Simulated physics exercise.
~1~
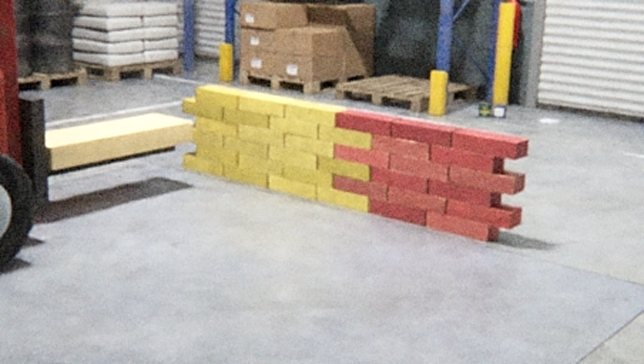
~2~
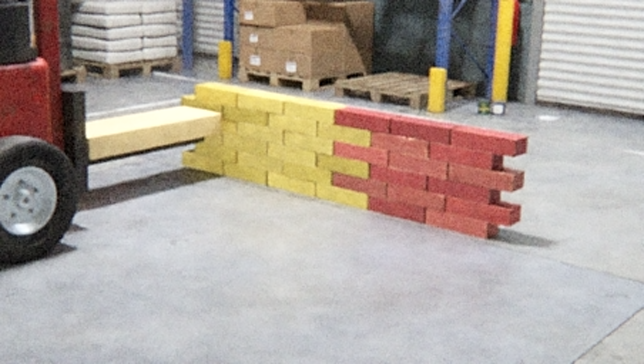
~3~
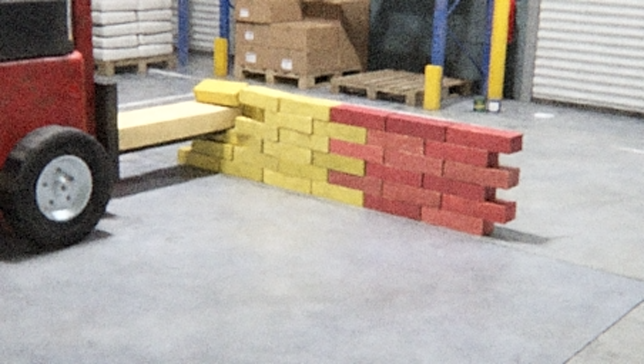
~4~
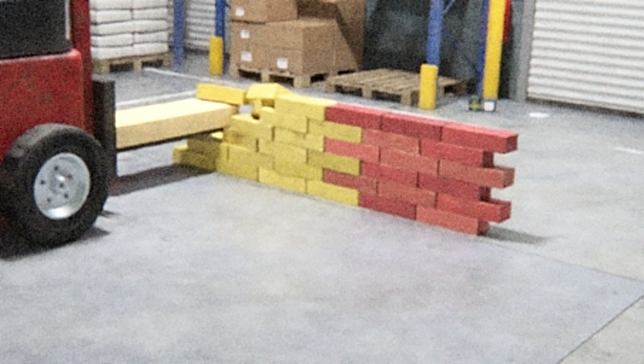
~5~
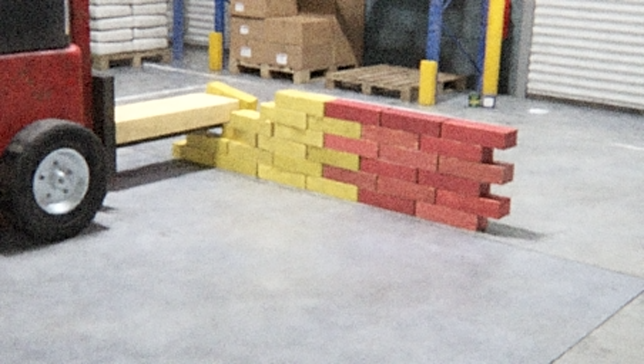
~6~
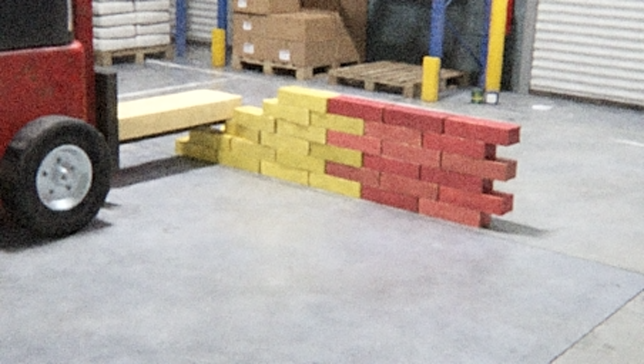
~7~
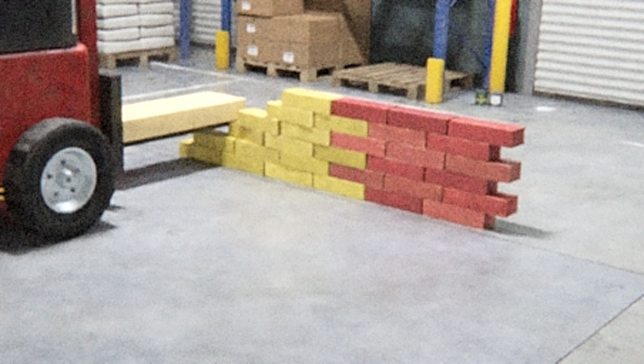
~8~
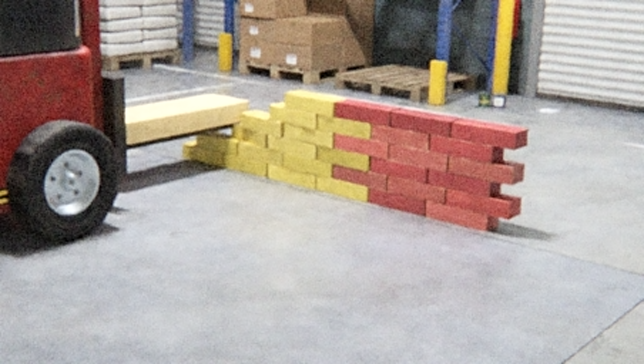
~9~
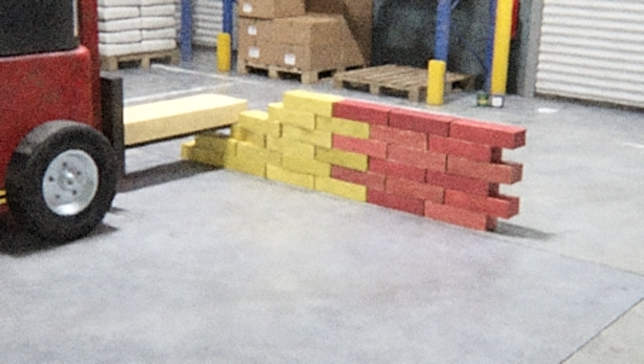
A red forklift stands at the left of a warehouse with a long pale-yellow load held out in front, facing a low wall of stacked blocks, yellow on the left and red on the right. Pallets of boxes and white sacks stand behind, and the view sways slightly. The forklift rolls right and pushes the load into the wall's left end. The upper yellow blocks shift, tilt and tumble away behind, and the forklift stops. The left end is left stepped and broken, while the remaining yellow blocks and the whole red section stay standing.
